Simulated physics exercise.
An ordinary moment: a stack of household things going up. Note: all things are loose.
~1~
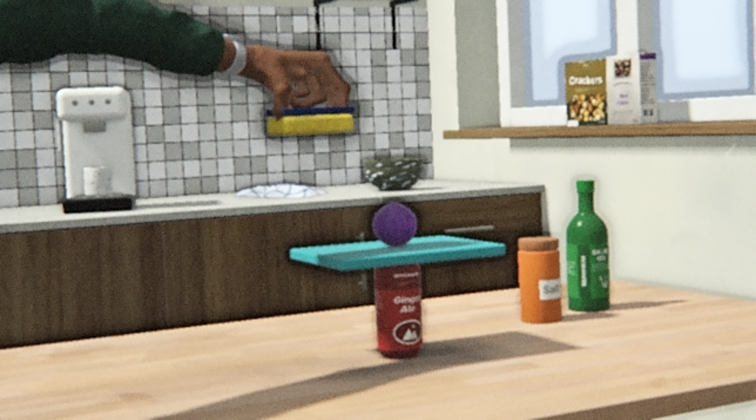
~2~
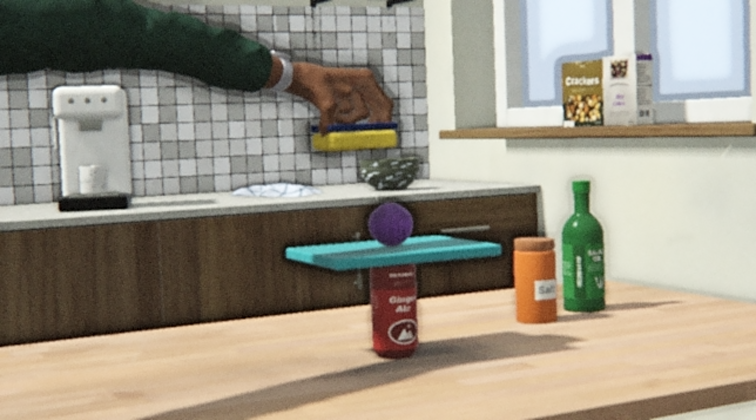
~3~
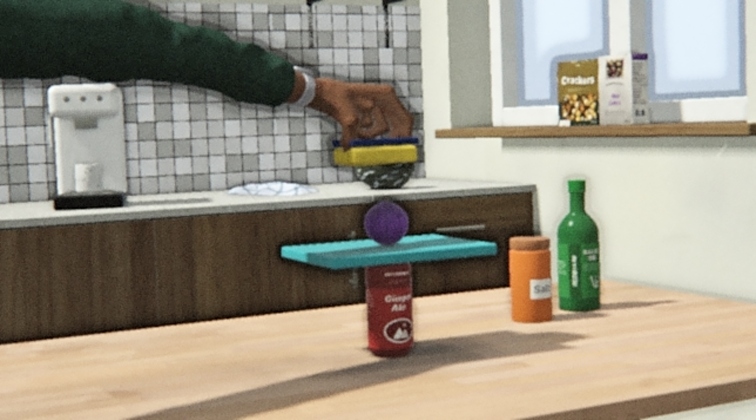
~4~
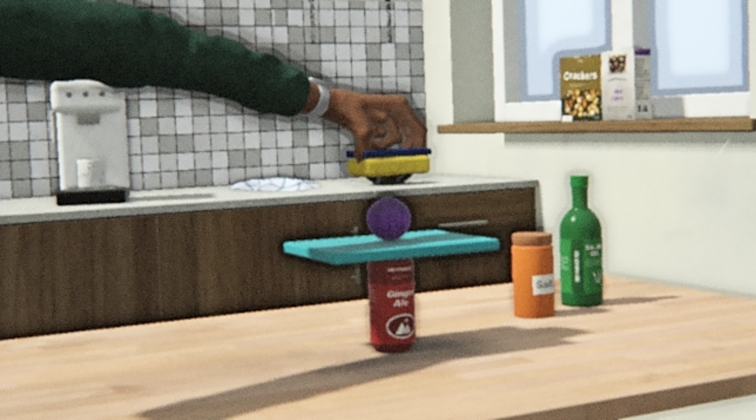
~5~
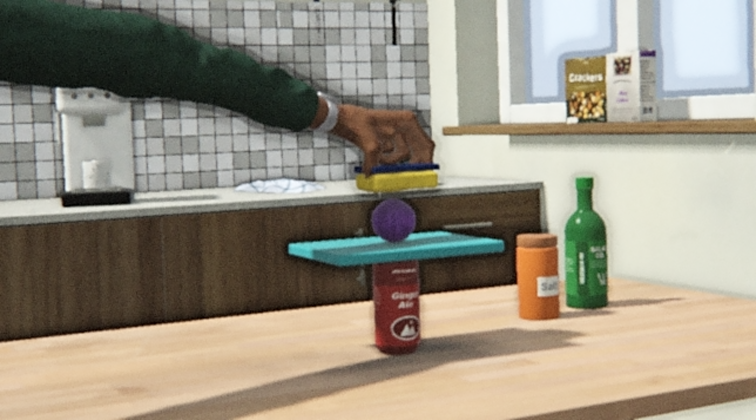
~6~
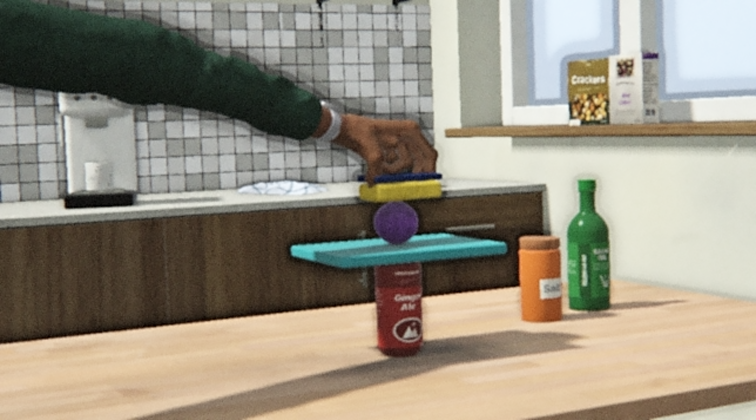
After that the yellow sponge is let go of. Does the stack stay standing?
It doesn't stay intact.
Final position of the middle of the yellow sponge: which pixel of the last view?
Near (523, 327).
Then, 0.40 s past the last view, yellow sponge rocked 70° from its first pose near (427, 202).
Then, 0.80 s past the last view, yellow sponge now fallen.
Then, 0.90 s past the last view, things are still on the move.
Then, 1.80 s past the last view, nothing new.
Finally, fallen, yellow sponge; the other 5 still in place. Final places as the last picture's camera would see them, yellow sponge near (523, 327). The pile loses its balance.
